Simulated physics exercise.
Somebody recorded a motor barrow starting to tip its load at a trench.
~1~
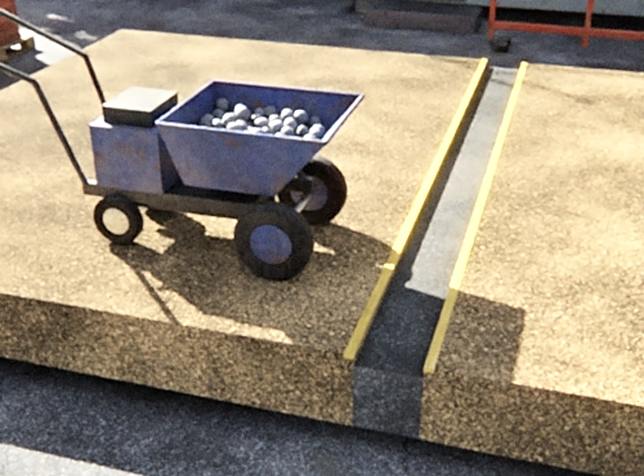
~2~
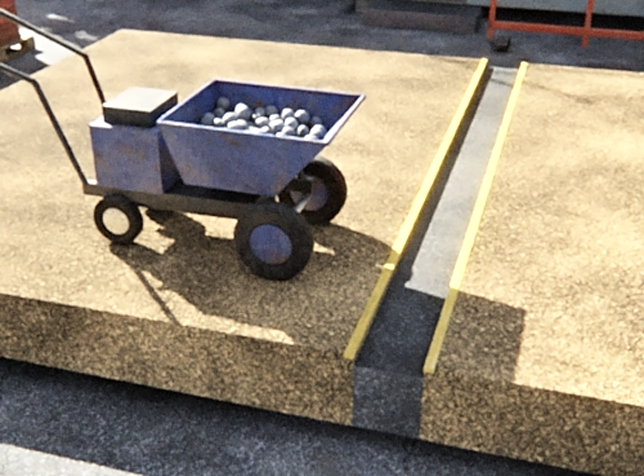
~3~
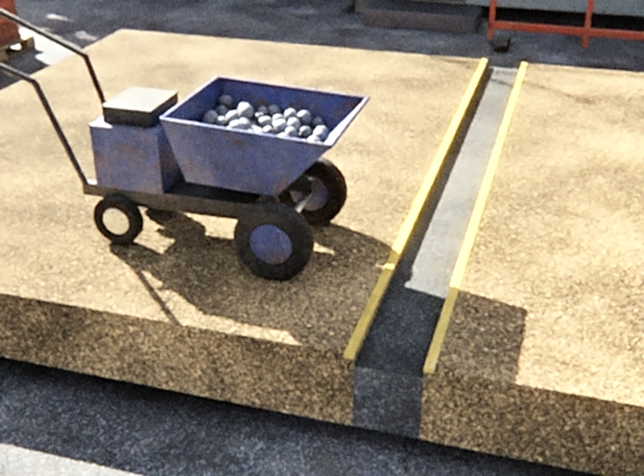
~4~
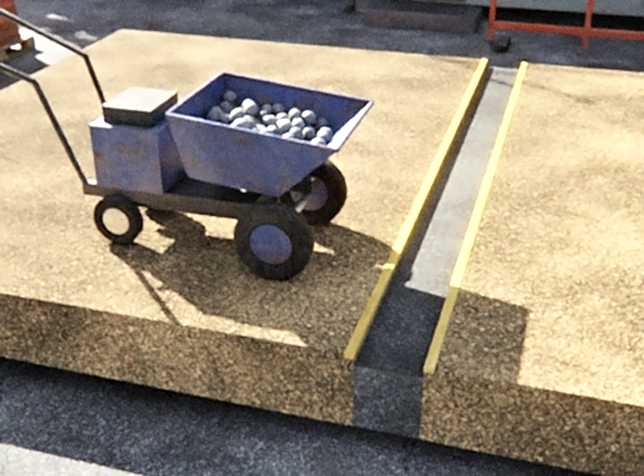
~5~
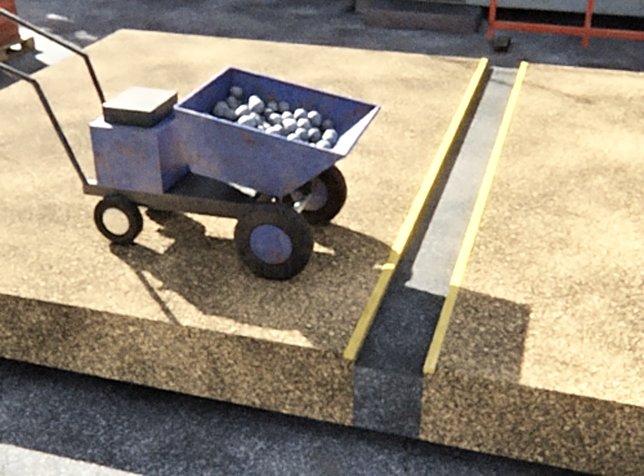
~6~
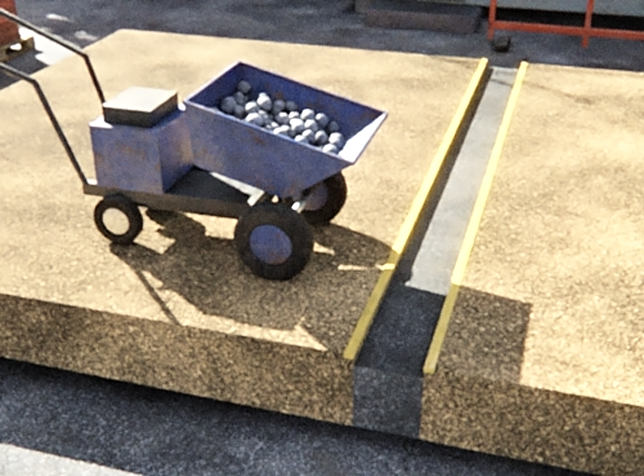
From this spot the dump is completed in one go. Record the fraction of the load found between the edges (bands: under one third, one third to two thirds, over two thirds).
Recorded: One third to two thirds.
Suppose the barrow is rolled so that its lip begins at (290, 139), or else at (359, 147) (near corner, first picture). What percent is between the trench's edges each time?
Result: Try 1 = 60 %, try 2 = 20 %.
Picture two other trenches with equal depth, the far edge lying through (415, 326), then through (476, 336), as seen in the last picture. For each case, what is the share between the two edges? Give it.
The first gives 30 %, the second 80 %.
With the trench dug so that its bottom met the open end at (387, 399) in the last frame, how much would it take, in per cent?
I'd put it at about 90 in a hundred.
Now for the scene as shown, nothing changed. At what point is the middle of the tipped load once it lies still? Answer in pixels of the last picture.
At about (447, 266).
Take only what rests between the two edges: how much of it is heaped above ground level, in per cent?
Estimate: Around 50 %.
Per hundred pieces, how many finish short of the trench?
It works out to roughly 0 percent.
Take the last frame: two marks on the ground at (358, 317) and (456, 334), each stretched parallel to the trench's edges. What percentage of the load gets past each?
In order: 80 per cent, then 30 per cent.
Just after the last frame, skip tipped steeply; every one in the skip.
A moment on, skip tipped right over; the larger part in the skip; about a tenth in or heaped over the trench; just a few falling.
Further on, skip tipped right over; roughly a quarter in the skip; roughly half in or heaped over the trench; roughly a quarter beyond it.
When it is over, skip tipped right over; roughly a quarter in the skip; roughly half in or heaped over the trench; roughly a third beyond it.
